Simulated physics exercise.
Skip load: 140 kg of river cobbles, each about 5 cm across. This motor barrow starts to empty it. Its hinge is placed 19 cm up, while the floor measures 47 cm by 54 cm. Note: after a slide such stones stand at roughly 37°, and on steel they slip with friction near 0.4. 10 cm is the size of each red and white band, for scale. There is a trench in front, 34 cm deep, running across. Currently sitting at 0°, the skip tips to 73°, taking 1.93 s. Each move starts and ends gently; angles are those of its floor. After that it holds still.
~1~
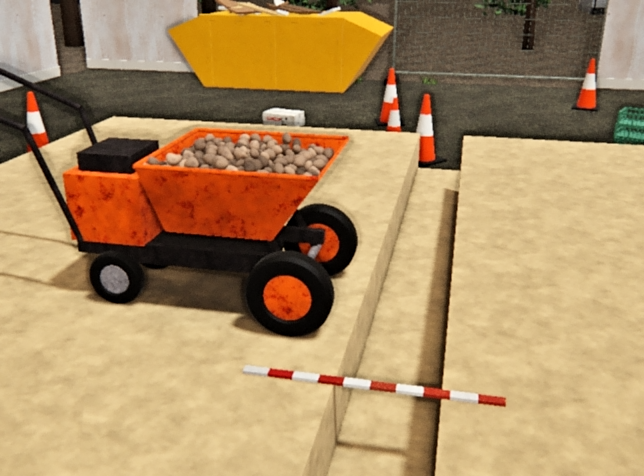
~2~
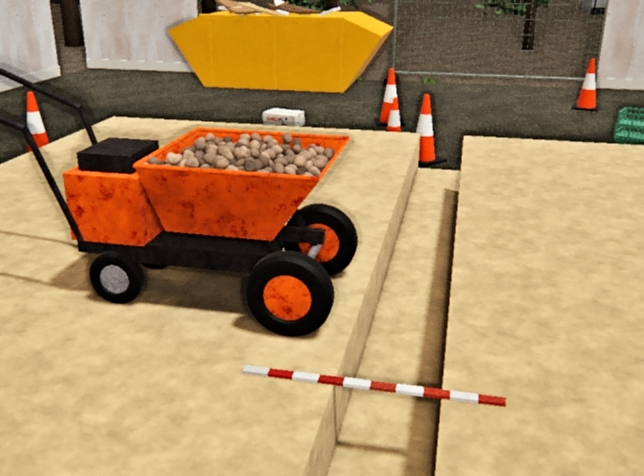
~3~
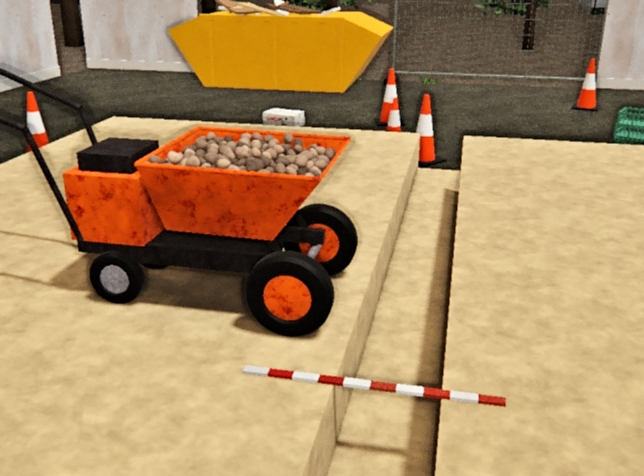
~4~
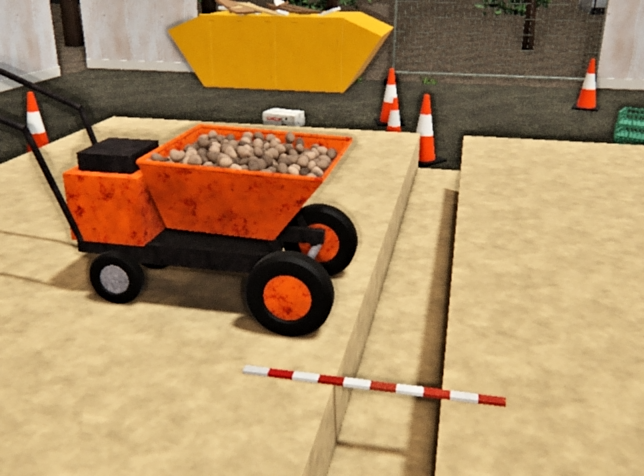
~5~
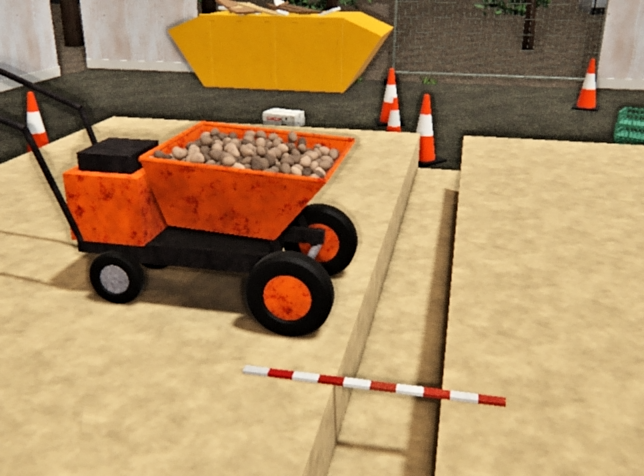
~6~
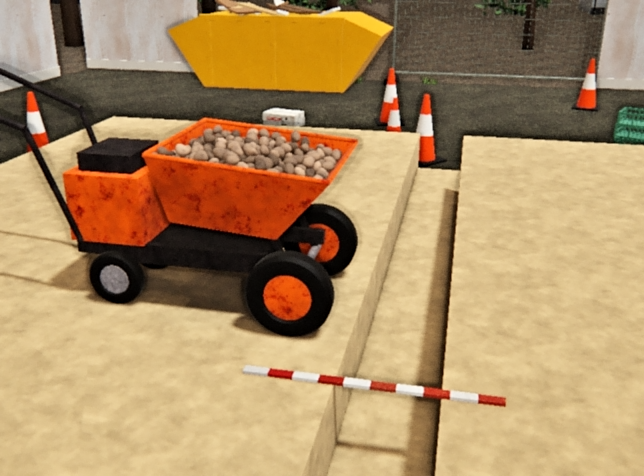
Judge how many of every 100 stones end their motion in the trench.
I would put it near 47 out of 100.
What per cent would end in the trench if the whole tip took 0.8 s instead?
Trench share: Approx. 35%.
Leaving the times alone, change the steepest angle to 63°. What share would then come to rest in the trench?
The trench would hold about 45% of it.
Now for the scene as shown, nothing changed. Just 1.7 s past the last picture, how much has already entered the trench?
Around 15 per cent of it.
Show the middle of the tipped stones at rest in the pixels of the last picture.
Their middle ends up near (461, 315).
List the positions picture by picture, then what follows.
In the first frame, the skip is at 0°, its lip at (318, 179); the top of the load is at (248, 148).
In the second frame, lip at (319, 179), floor tilted 0°, highest stones at (248, 148).
In the third frame, lip at (320, 180), floor tilted 1°, highest stones at (250, 147).
In the fourth frame, lip at (322, 181), floor tilted 2°, highest stones at (238, 144).
In the fifth frame, the skip is at 3°, its lip at (325, 182); the top of the load is at (231, 142).
In the sixth frame, the skip is at 5°, its lip at (329, 183); the top of the load is at (234, 140).
Then, 1.2 s after the last picture the floor is at 62°, 99 % in the skip, 1 % in the trench; the foremost stones are at (437, 260).
Then, 1.7 s after the last picture the floor is at 73°, 46 % in the skip, 13 % in the trench, 41 % past the trench; the foremost stones are at (584, 324).
Then, 2.1 s after the last picture the floor is at 73°, 20 % in the skip, 25 % in the trench, 55 % past the trench; the foremost stones are past the picture's edge.
Then, 4.0 s after the last picture the floor is at 73°, 0 % in the skip, 47 % in the trench, 53 % past the trench; the foremost stones are past the picture's edge.
